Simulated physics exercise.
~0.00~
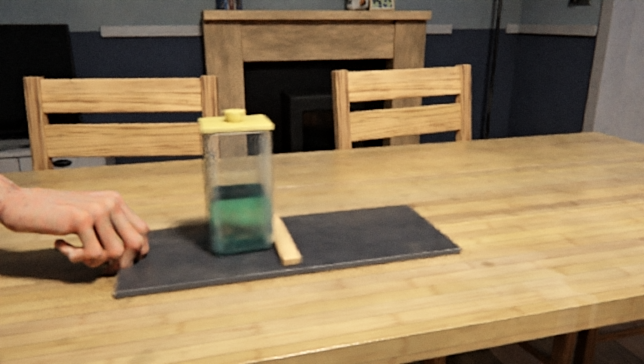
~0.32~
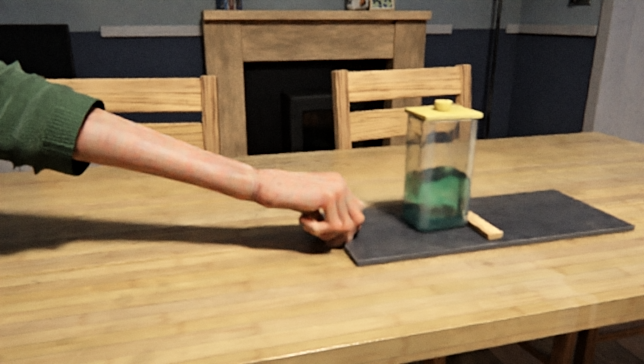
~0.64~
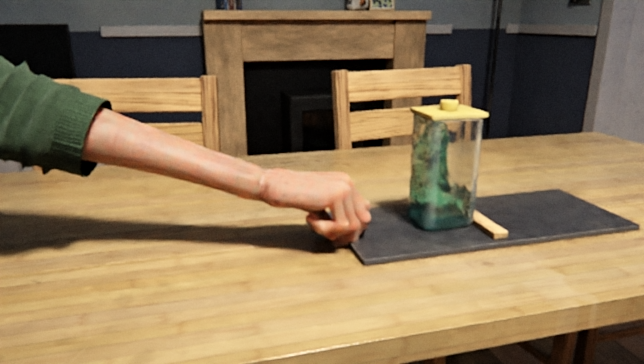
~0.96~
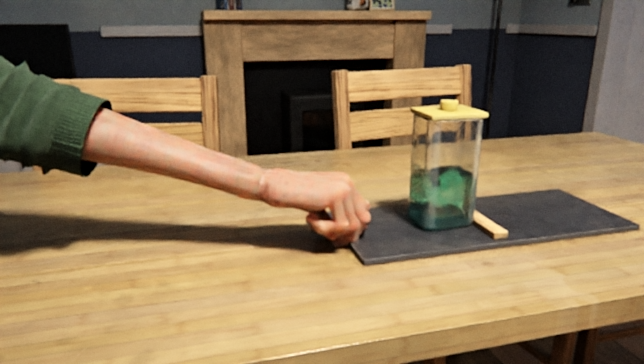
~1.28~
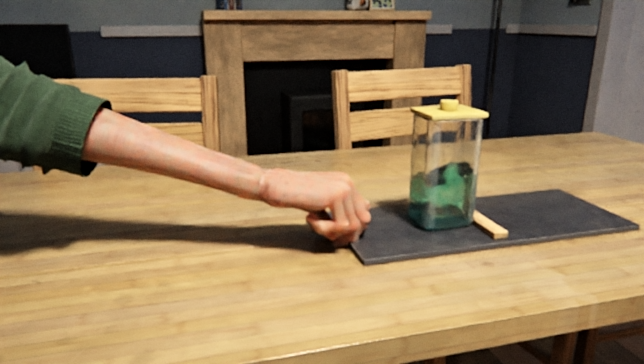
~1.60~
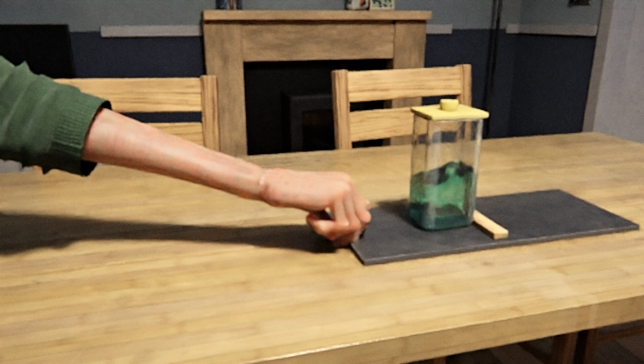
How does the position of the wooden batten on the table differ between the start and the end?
At the start the batten is near the middle of the table. By the end it has moved with the board well over to the right and slightly farther back.
